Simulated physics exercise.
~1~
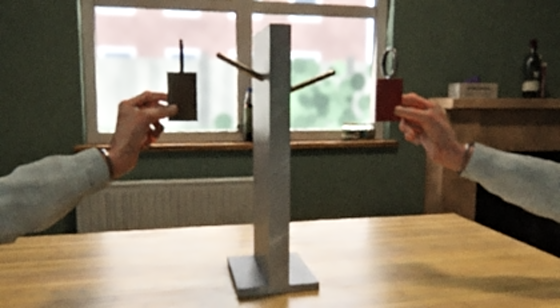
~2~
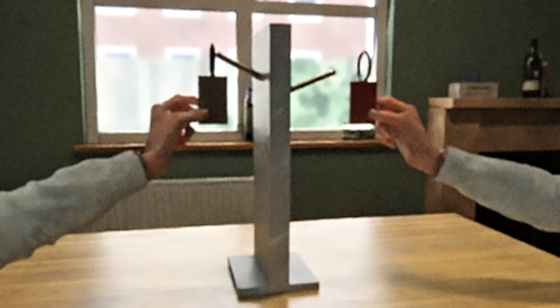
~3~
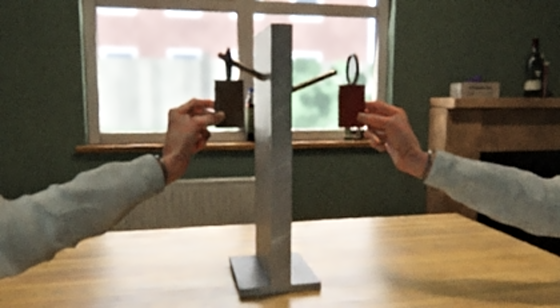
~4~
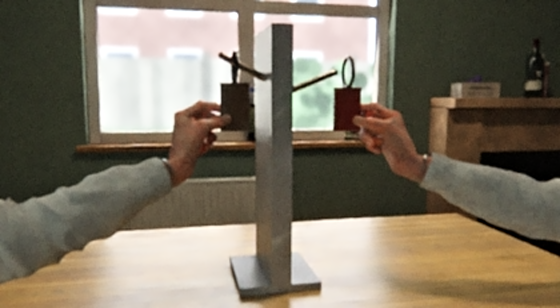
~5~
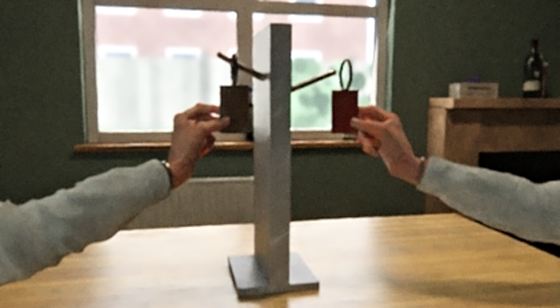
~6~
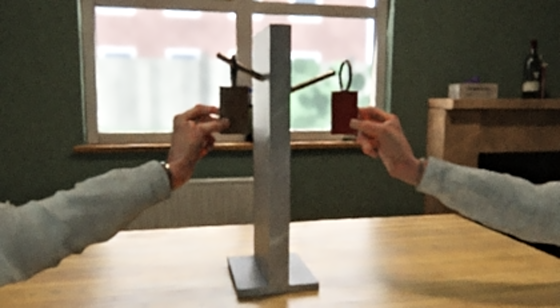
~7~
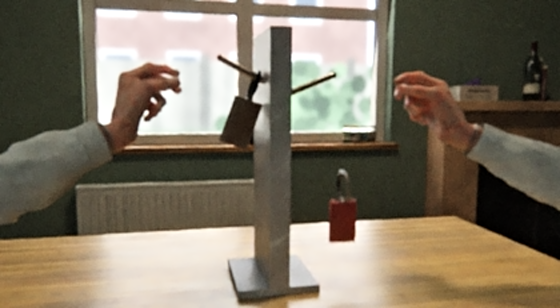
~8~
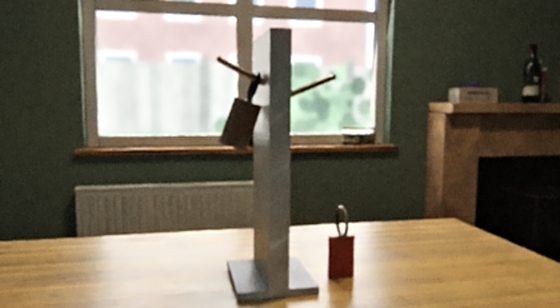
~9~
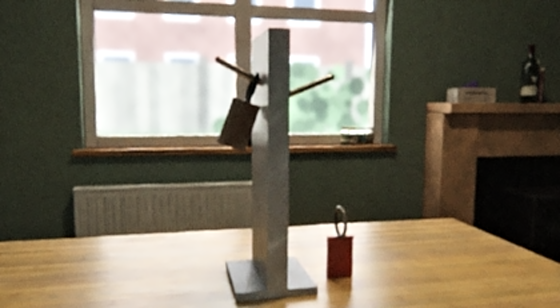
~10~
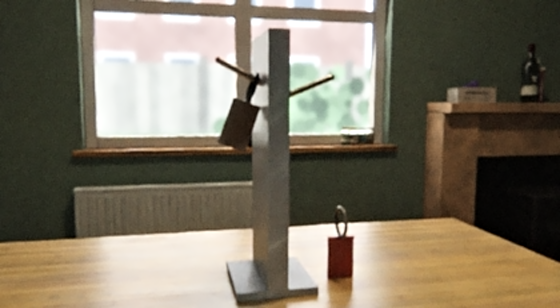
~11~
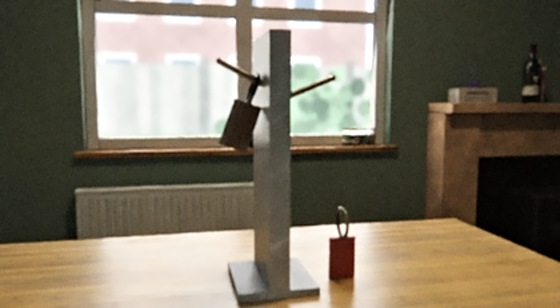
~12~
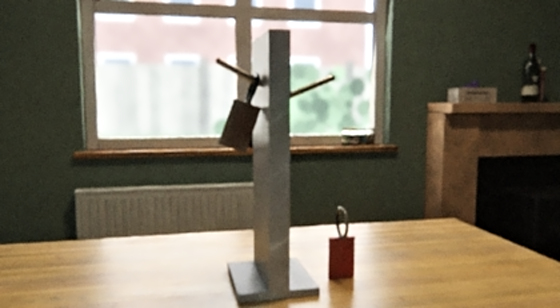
In the video, two hands bring a brown tag and a red tag inward to the pegs of a stand on a wooden table, then let go and withdraw. The brown tag tilts and stays hanging on the left, while the red one drops and rests upright on the table.
